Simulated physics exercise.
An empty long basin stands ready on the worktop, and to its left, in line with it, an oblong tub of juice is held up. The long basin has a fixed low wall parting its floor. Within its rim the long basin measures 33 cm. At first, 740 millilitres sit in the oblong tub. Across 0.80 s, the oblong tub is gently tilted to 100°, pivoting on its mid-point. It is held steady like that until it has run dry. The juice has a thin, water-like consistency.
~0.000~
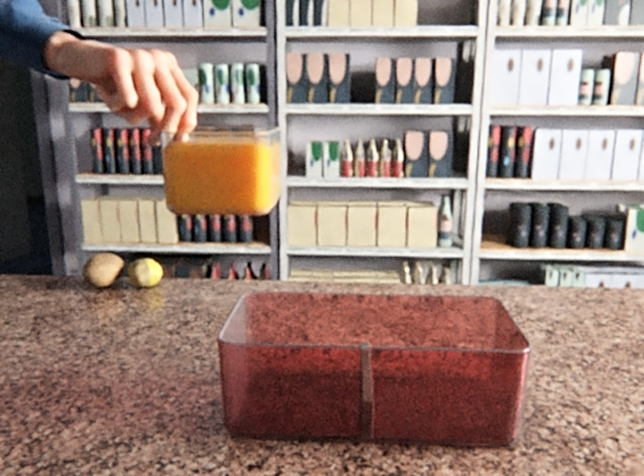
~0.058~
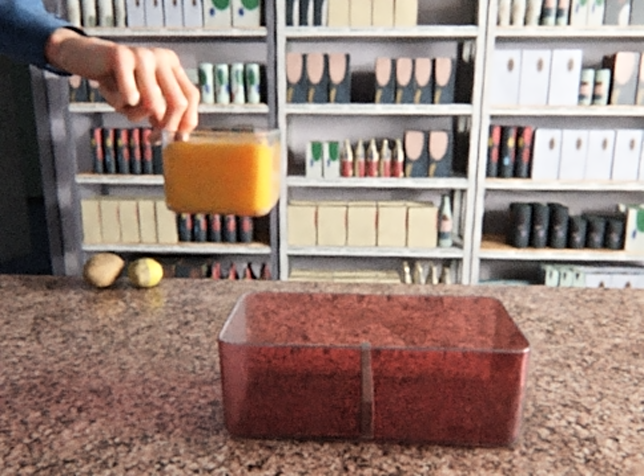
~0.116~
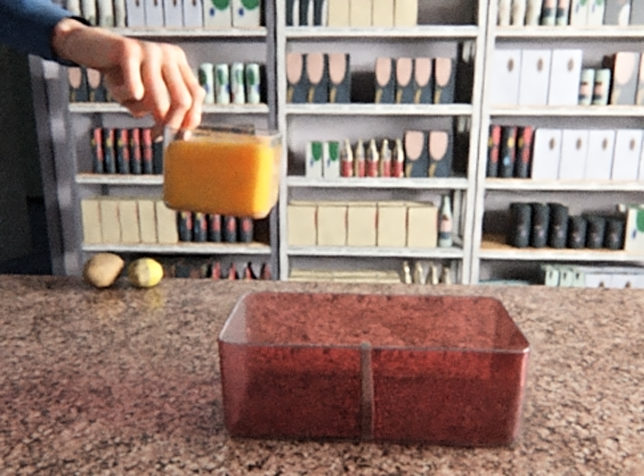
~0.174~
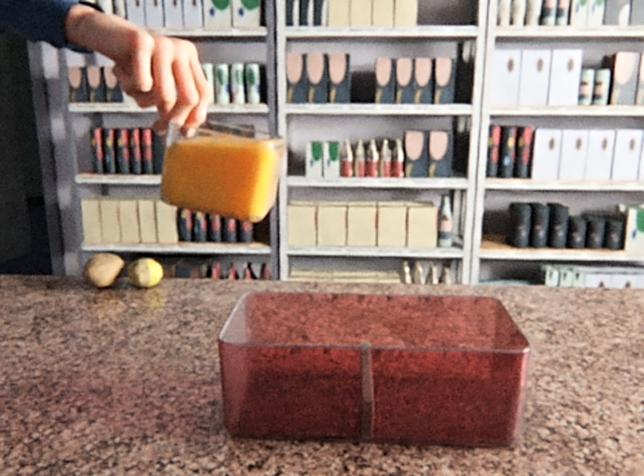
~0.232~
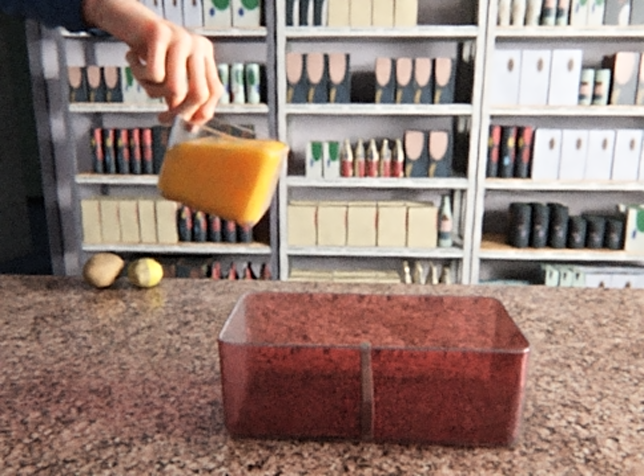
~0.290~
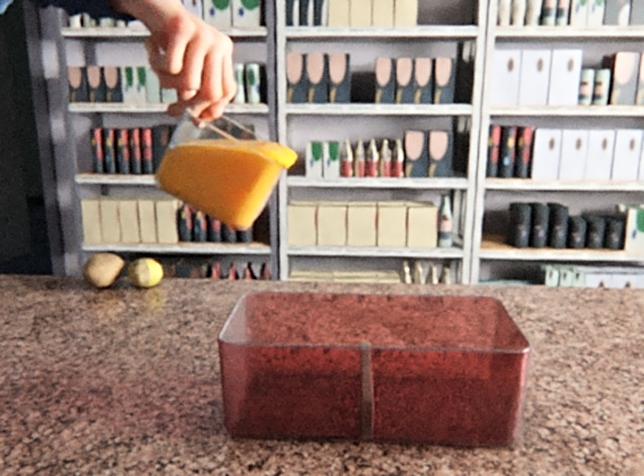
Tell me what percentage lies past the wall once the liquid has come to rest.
Some 24 per cent.
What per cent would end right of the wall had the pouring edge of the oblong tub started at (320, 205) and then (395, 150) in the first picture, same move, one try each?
It comes to 65 per cent, and then 95 per cent.
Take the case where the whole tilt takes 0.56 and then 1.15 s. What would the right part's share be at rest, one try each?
About 10 %, then about 30 %.
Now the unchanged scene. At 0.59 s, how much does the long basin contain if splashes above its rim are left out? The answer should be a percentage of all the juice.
Near 16 in a hundred.
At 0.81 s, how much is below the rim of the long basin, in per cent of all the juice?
Some 76 percent of the total.
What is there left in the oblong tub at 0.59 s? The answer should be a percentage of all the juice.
Remaining: Near 44 % of the total.
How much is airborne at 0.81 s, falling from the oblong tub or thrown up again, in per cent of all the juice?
Near 12 per cent, I'd say.
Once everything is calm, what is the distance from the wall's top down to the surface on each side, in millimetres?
The left comes to roughly 22 mm and the right to roughly 38 mm.
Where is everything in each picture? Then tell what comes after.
The first picture shows tilt 0°; pouring edge (275, 132); surface from (177, 142) to (274, 143); the long basin's rim runs from (231, 316) to (514, 323); the wall's top is at (367, 370).
The second picture shows tilt 1°; pouring edge (275, 133); surface from (178, 141) to (274, 143).
The third picture shows tilt 5°; pouring edge (278, 137); surface from (179, 140) to (276, 144).
The fourth picture shows tilt 11°; pouring edge (281, 143); surface from (181, 141) to (279, 145).
The fifth picture shows tilt 19°; pouring edge (284, 151); surface from (180, 143) to (284, 147).
The sixth picture shows tilt 29°; pouring edge (286, 162); surface from (177, 153) to (286, 152); 2 per cent is over the edge.
Then, 0.59 s in, the tilt is 84° and 44 per cent is still to pour, 14 is left of the wall and 2 right of it.
Then, 0.81 s in, the tilt is 100° and 12 per cent is still to pour, 54 is left of the wall and 22 right of it.
Then, 1.05 s in, the tilt is 100° and 2 per cent is still to pour, 70 is left of the wall and 23 right of it.
Then, 1.30 s in, the tilt is 100° and 0 per cent is still to pour, 74 is left of the wall and 23 right of it.
Finally, 75 per cent lies left of the wall, 24 right of it and 1 outside.
